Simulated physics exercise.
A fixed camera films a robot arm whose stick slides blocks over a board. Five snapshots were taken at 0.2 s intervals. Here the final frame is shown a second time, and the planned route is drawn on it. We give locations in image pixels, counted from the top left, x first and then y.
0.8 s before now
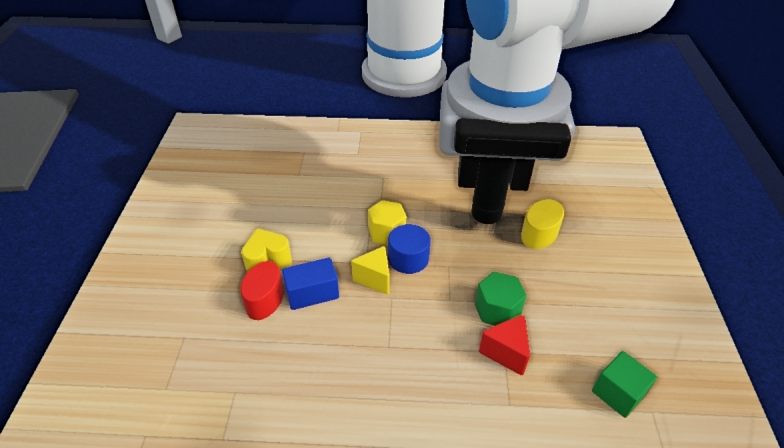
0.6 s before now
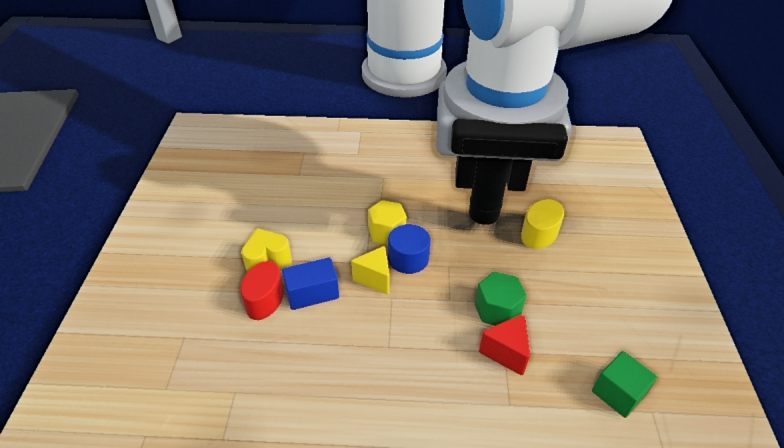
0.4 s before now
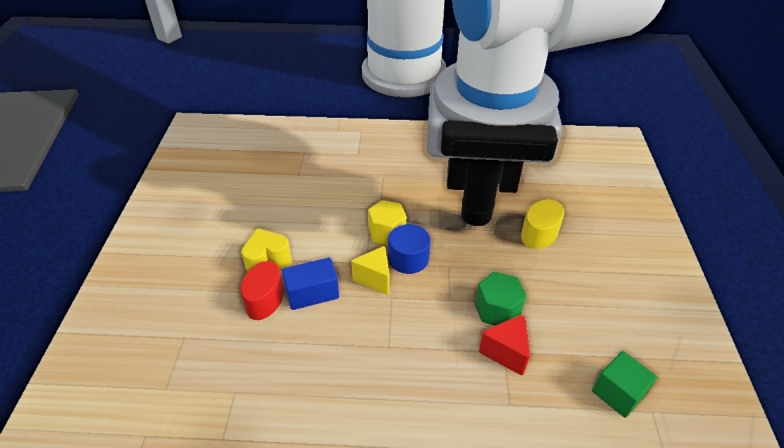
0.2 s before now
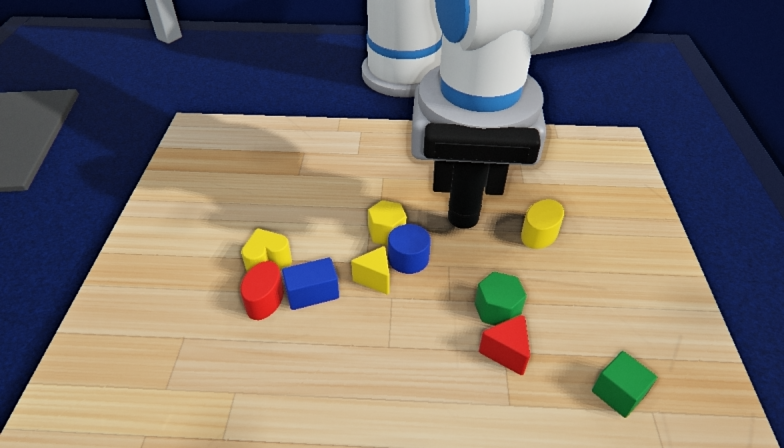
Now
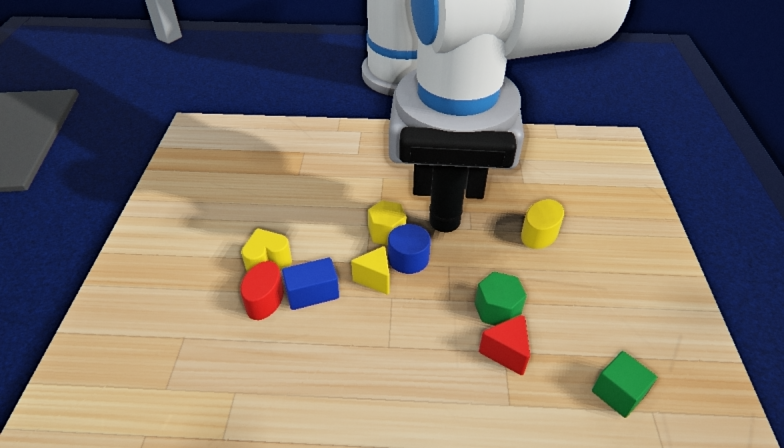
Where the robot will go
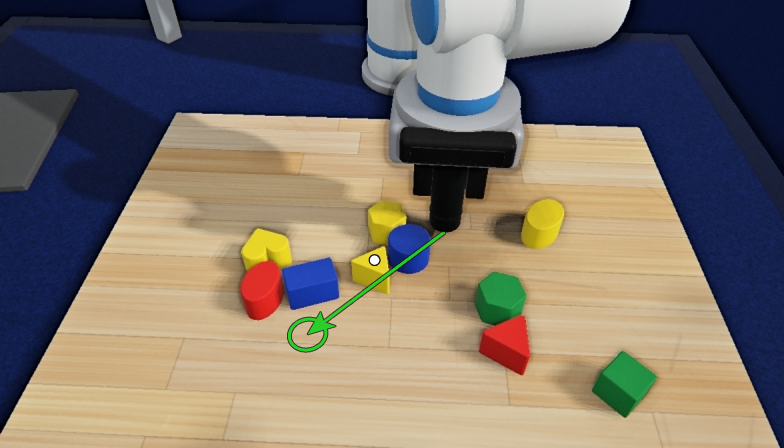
A white robot arm with a black stick slid slowly left across the far side of a wooden table, drawing nearer the blue cylinder, while all the colored blocks stayed still.
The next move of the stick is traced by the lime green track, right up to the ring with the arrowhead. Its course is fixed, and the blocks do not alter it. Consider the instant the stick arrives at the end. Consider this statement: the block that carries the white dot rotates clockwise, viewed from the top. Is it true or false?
That claim is false.
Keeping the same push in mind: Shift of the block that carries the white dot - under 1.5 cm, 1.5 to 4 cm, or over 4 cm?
Long: Over 4 cm.
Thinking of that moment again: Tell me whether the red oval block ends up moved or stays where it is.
Shifted.
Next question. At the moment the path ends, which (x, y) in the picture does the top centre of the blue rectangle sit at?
It should be at (273, 291) by then.
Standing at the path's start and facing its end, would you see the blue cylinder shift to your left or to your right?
Sideways, to the left.
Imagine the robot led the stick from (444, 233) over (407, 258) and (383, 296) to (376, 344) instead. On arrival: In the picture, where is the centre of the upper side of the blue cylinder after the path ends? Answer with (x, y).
I'd say the blue cylinder ends with its top centre at (332, 321).
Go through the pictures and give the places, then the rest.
Stick's lower end (487, 215); red oval block (260, 280); blue rectangle (309, 273); yellow three-sided block (375, 260); blue cylinder (409, 238), in the first picture.
Stick (484, 215); blocks still, in the second picture.
Stick (476, 216); blocks still, in the third picture.
Stick (463, 219); blocks still, in the fourth picture.
Stick (445, 222); red oval block (260, 280); blue rectangle (309, 273); yellow three-sided block (375, 260); blue cylinder (409, 238), in the fifth picture.
Drawn move, in a line from (444, 233) to (308, 334); the dot is on the yellow three-sided block.
What follows on the original path. One third of the way, stick (403, 253); yellow three-sided block (348, 283), turned 45° anticlockwise; blue cylinder (372, 262).
Two thirds of the way, stick (357, 287); red oval block (248, 278); blue rectangle (293, 281), turned 40° clockwise; yellow three-sided block (318, 336), turned 60° anticlockwise; blue cylinder (332, 306).
At the end, stick (306, 324); red oval block (233, 275); blue rectangle (273, 291), turned 70° clockwise; yellow three-sided block (300, 386), turned 105° anticlockwise; blue cylinder (290, 352).
